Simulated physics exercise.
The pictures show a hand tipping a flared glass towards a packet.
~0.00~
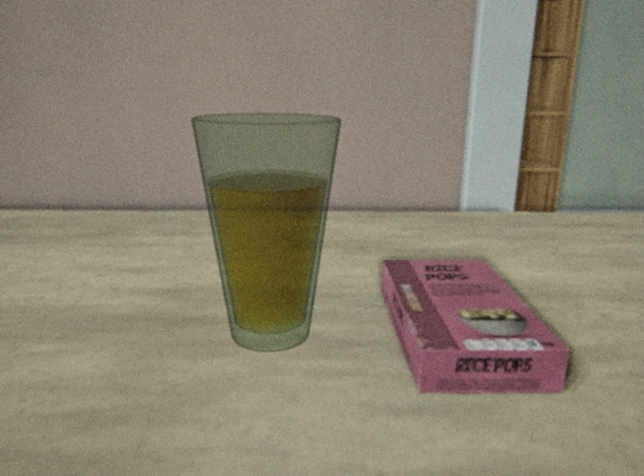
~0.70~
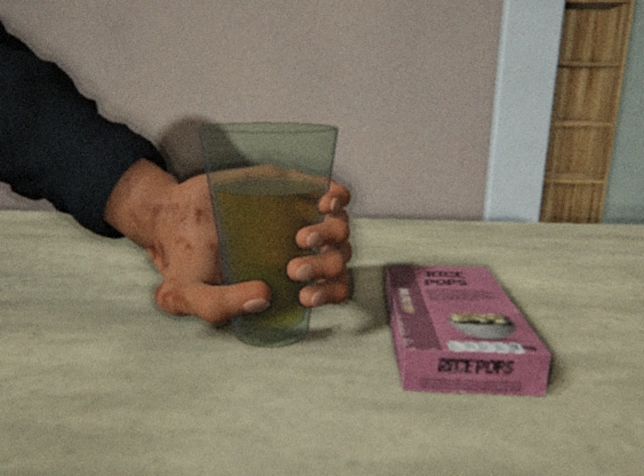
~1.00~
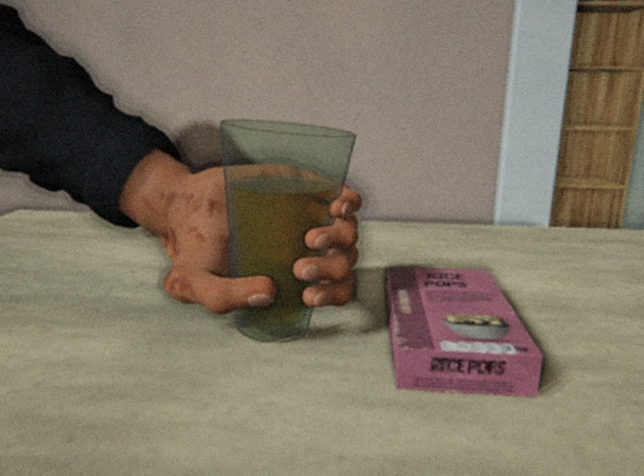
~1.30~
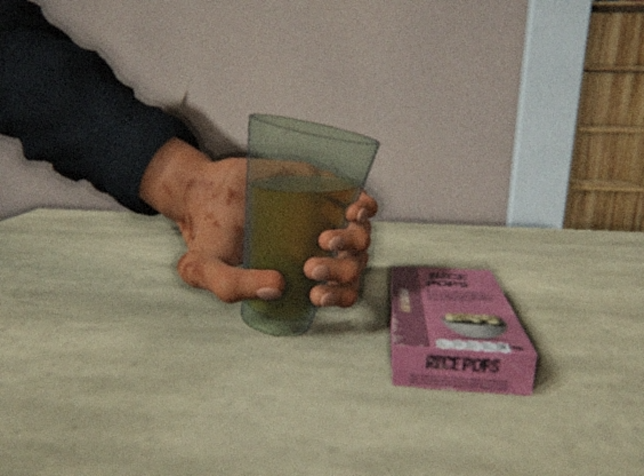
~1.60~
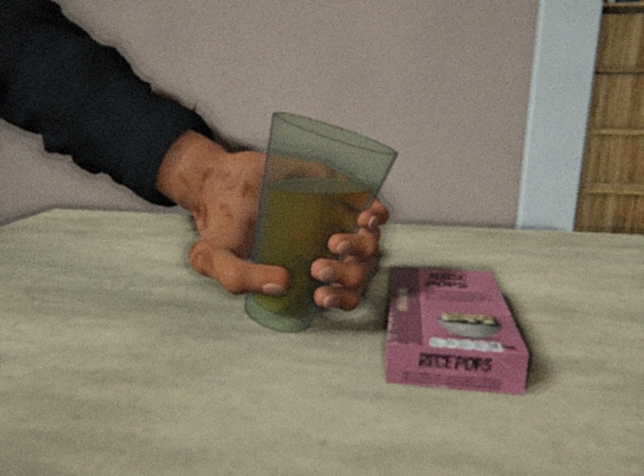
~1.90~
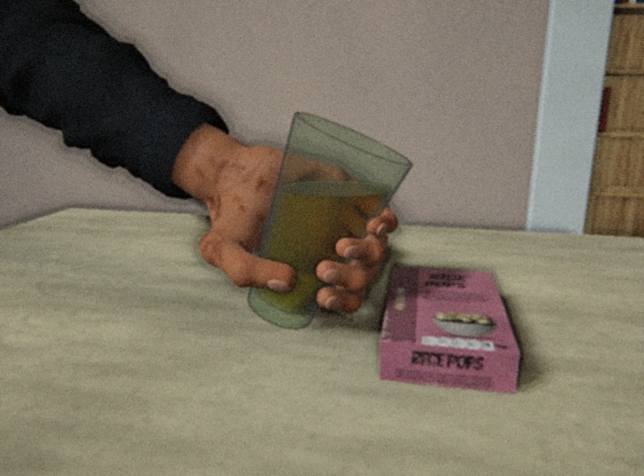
On a pale tabletop against a pinkish wall, a flared glass about two thirds full of yellowish-brown liquid stands upright to the left of a pink Rice Pops packet. A dark-sleeved hand reaches in from the left and grips the glass, then steadily tilts its top rightward, towards the packet.
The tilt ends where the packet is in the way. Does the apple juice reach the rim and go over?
As it turns out, it loses some.
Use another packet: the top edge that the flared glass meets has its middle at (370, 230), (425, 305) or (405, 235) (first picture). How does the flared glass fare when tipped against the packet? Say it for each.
One after the other: Holds, slops over, keeps it in.
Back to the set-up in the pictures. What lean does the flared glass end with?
Roughly 55°.
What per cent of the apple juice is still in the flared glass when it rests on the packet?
Roughly 75 per cent.
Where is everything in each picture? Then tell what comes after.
In the first picture, it stands upright; flared glass (270, 223) about two thirds full.
In the second picture, a hand takes hold; flared glass about two thirds full, surface at (271, 187); packet (452, 319).
In the third picture, tipping on its foot; flared glass (281, 224) about two thirds full.
In the fourth picture, the top moves towards the packet; flared glass about two thirds full, surface at (304, 184); packet (450, 319).
In the fifth picture, on the way over; flared glass (308, 221) about two thirds full.
In the sixth picture, it is leaning; flared glass (318, 221) tipped 25°; packet (444, 318).
Around 2.5 s, the flared glass leans by about 40°; none is lost.
Around 3.1 s, the flared glass leans by about 50°; it has lost some; nearly all of the apple juice is inside.
Around 4.5 s, the flared glass leans by about 55°, against the packet; it has lost some; about three quarters of the apple juice is inside.
